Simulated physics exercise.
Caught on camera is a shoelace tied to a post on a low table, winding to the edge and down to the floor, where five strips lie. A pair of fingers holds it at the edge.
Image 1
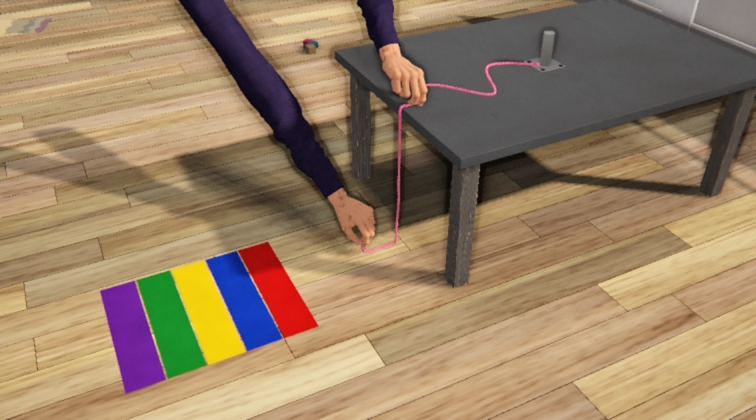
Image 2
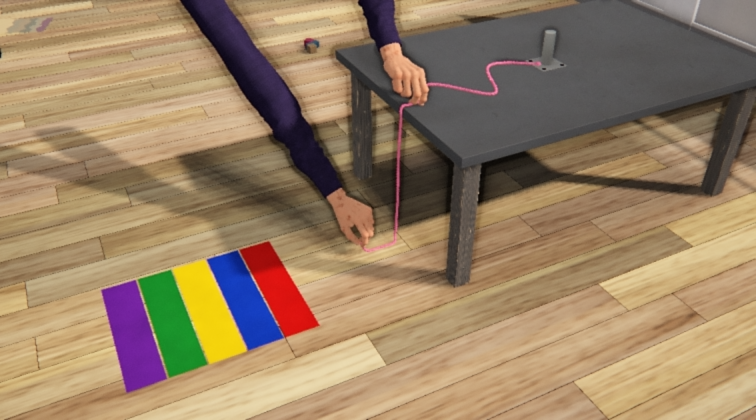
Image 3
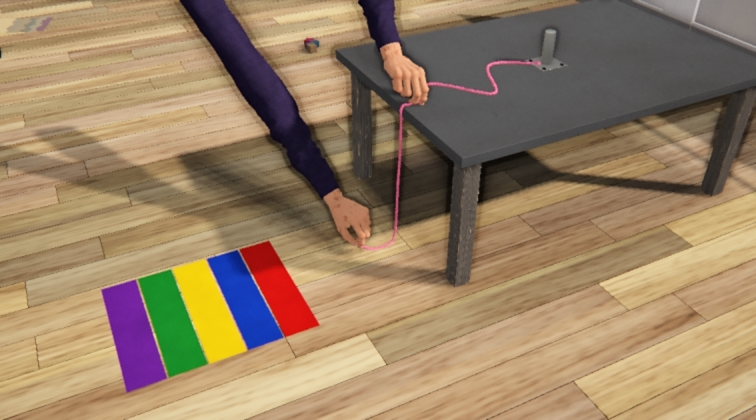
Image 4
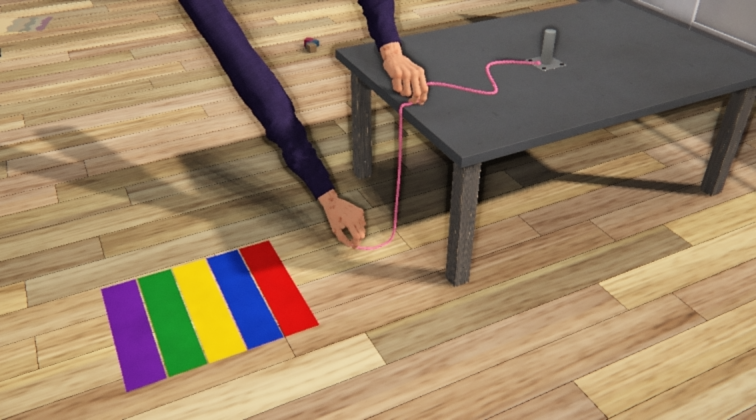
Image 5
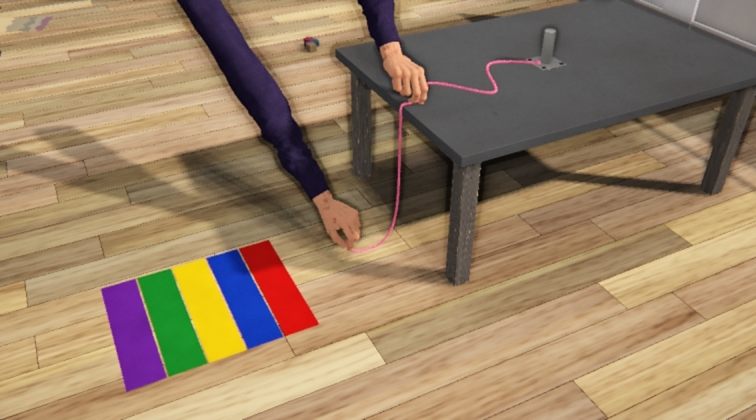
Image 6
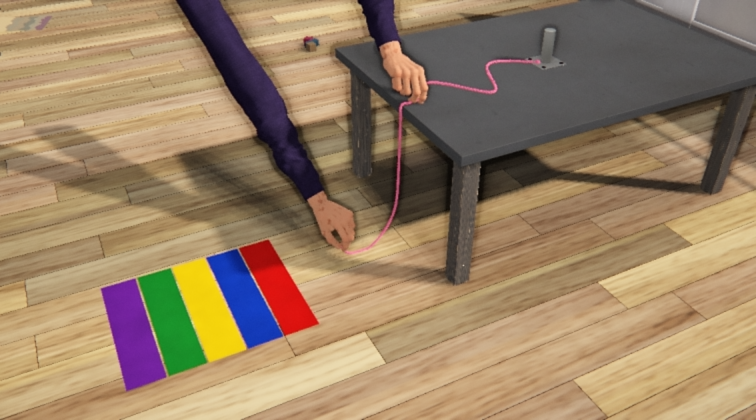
A hand near the floor slowly drawing a pink shoelace's end slightly left while another hand holds it at the table edge.
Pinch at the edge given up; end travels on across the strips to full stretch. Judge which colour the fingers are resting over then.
The green strip.
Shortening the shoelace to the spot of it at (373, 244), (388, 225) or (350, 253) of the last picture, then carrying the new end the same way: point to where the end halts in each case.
The pixels are (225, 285), (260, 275) and (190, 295), in the order of the tries.
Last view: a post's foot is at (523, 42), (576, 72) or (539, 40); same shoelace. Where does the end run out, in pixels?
Approximate places, in that order: (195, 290), (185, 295), (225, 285).
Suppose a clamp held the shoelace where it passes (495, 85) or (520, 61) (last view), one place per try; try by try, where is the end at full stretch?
Estimates in sequence: (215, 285) then (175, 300).
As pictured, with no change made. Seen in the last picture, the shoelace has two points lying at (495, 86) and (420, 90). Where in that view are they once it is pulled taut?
At (457, 87), then (372, 130).
Soon after, end near (229, 282); over blue.
Then, end near (192, 294); over yellow.
At full stretch, end near (170, 301); over green. It gets as far as the green strip.
